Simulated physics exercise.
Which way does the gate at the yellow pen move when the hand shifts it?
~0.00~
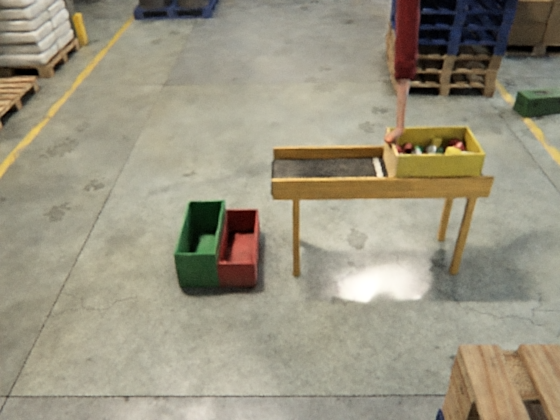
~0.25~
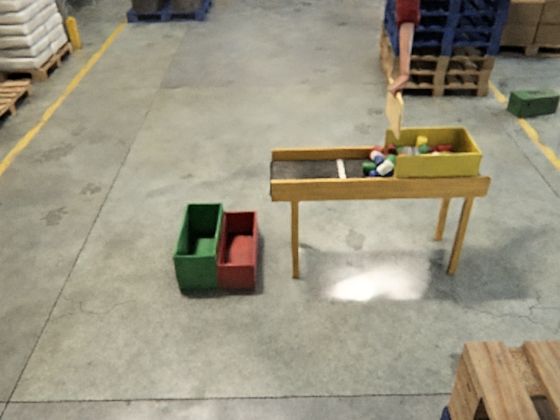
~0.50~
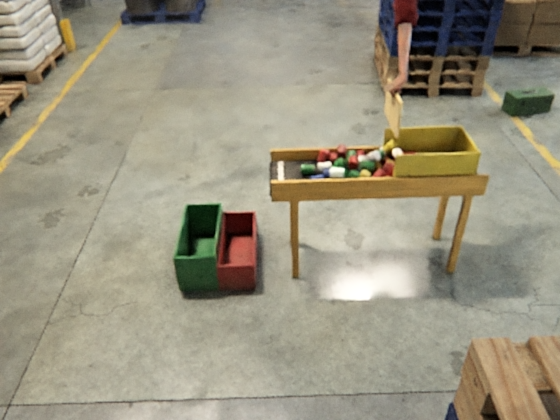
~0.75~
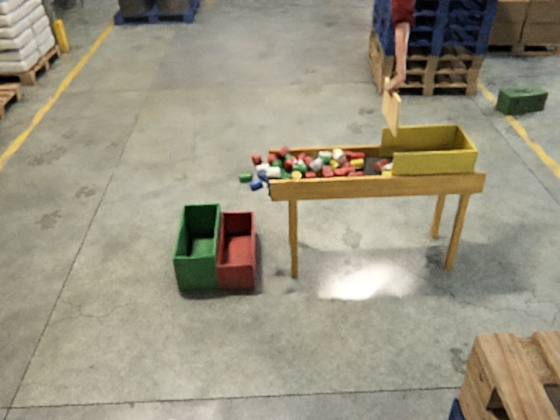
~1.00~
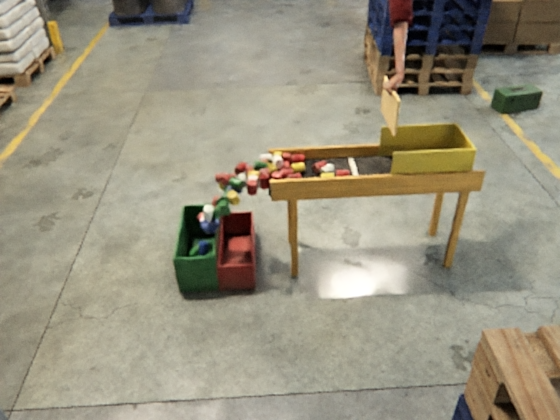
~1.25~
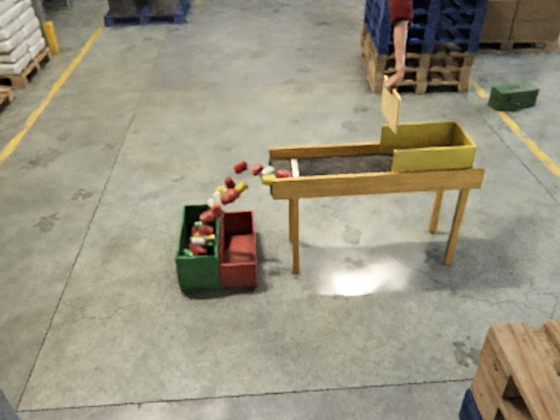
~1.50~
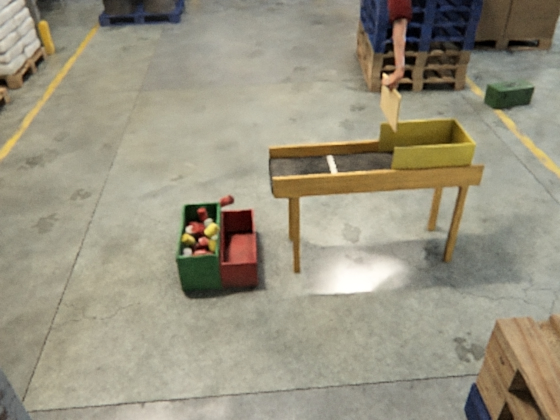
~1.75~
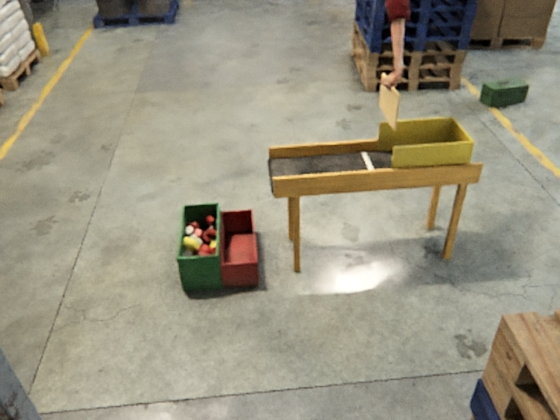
It moves up, with the hand raising it at the left end of the pen and holding it there while the pieces pour out onto the belt.
